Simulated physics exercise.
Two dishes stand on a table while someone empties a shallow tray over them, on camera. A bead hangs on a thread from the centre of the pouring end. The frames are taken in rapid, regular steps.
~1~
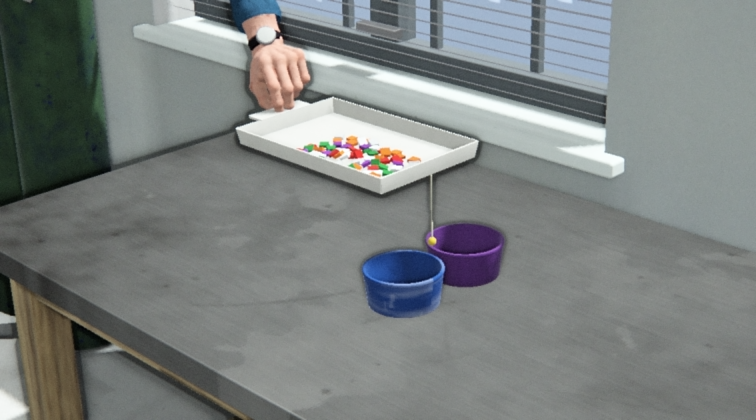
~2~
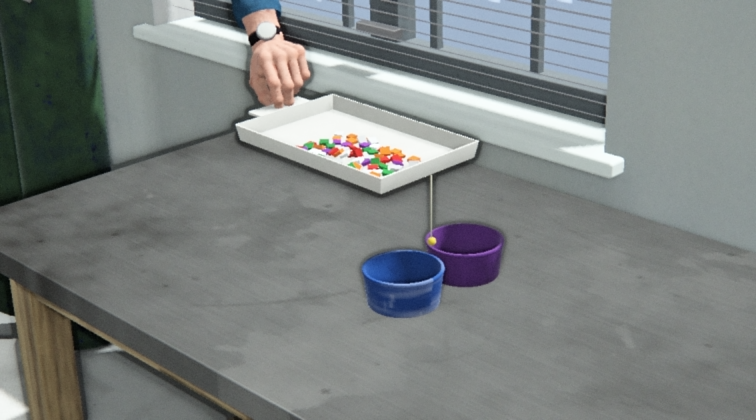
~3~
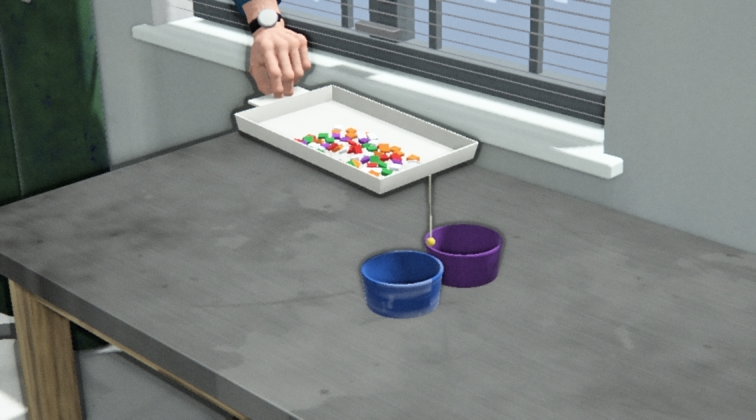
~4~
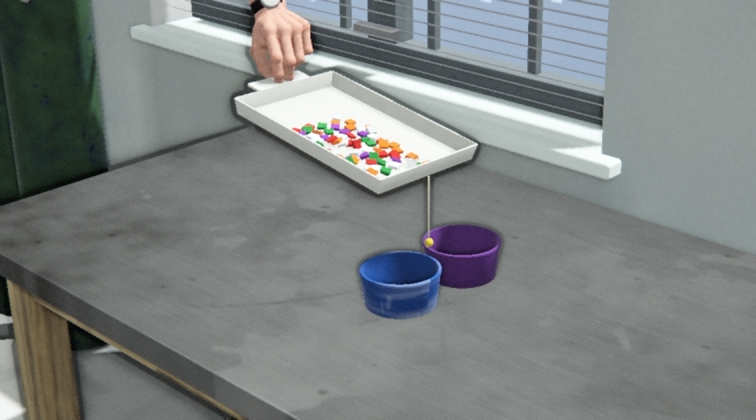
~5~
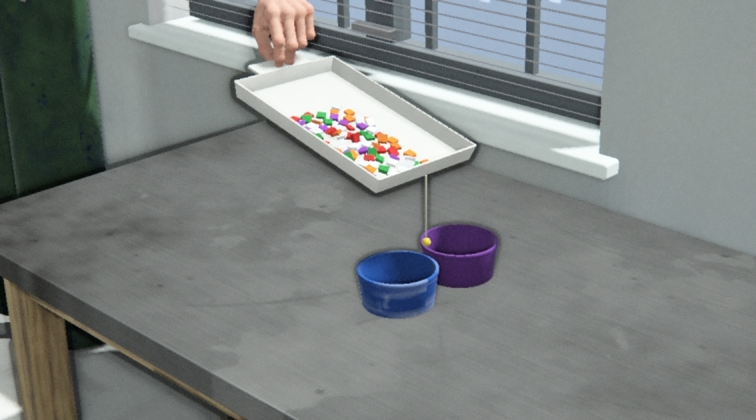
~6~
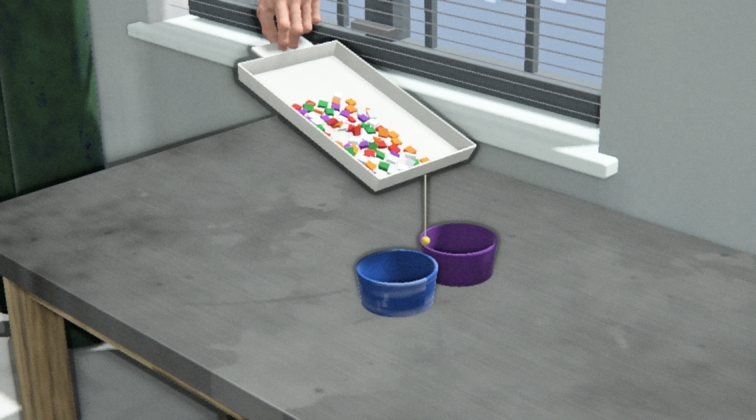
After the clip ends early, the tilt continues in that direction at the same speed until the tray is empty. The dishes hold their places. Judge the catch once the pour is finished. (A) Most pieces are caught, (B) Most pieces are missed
(B) Most pieces are missed.
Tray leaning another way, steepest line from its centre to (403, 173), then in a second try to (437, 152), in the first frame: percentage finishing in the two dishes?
For the first it's near 50 %, for the second near 90 %.
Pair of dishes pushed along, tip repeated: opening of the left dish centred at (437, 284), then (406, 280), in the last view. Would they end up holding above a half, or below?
Well, in excess of half at the first spot and in excess of half at the second.
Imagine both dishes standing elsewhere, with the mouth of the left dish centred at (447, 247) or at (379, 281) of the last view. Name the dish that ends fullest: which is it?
The dish at left, then the dish at right.
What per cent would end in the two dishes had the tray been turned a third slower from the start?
Near 30 in a hundred.
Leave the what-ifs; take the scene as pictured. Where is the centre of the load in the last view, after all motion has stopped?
Close to (475, 300), more or less.
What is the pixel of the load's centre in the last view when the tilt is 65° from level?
About (410, 151).
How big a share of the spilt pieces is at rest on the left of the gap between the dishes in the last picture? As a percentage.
I make it about 10 percent or so.
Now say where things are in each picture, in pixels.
In the first picture, corners of the pouring end (381, 177) and (474, 141), level; middle of the load (359, 155), mosaic tiles; left dish (432, 293); right dish (493, 263); bead on its thread (432, 241).
In the second picture, corners of the pouring end (381, 177) and (474, 141), level; middle of the load (359, 154).
In the third picture, corners of the pouring end (381, 177) and (474, 142), tipped barely, level across its low end; middle of the load (358, 150).
In the fourth picture, corners of the pouring end (380, 178) and (473, 144), tipped a little, level across its low end; middle of the load (357, 144).
In the fifth picture, corners of the pouring end (379, 177) and (472, 145), tipped a little, level across its low end; middle of the load (356, 138).
In the sixth picture, corners of the pouring end (380, 176) and (472, 145), tipped clearly, level across its low end; middle of the load (357, 131); left dish (426, 292); right dish (487, 263).
Just after the last frame, tray tipped steeply; every one on the tray.
A moment on, tray tipped past a quarter turn; the larger part on the tray; about a tenth in the right dish; about a tenth outside both; about a tenth in the air.
Further on, tray tipped past a quarter turn; about a tenth in the left dish; roughly a quarter in the right dish; roughly two thirds outside both.
When it is over, tray tipped past a quarter turn; about a tenth in the left dish; roughly a quarter in the right dish; roughly two thirds outside both.
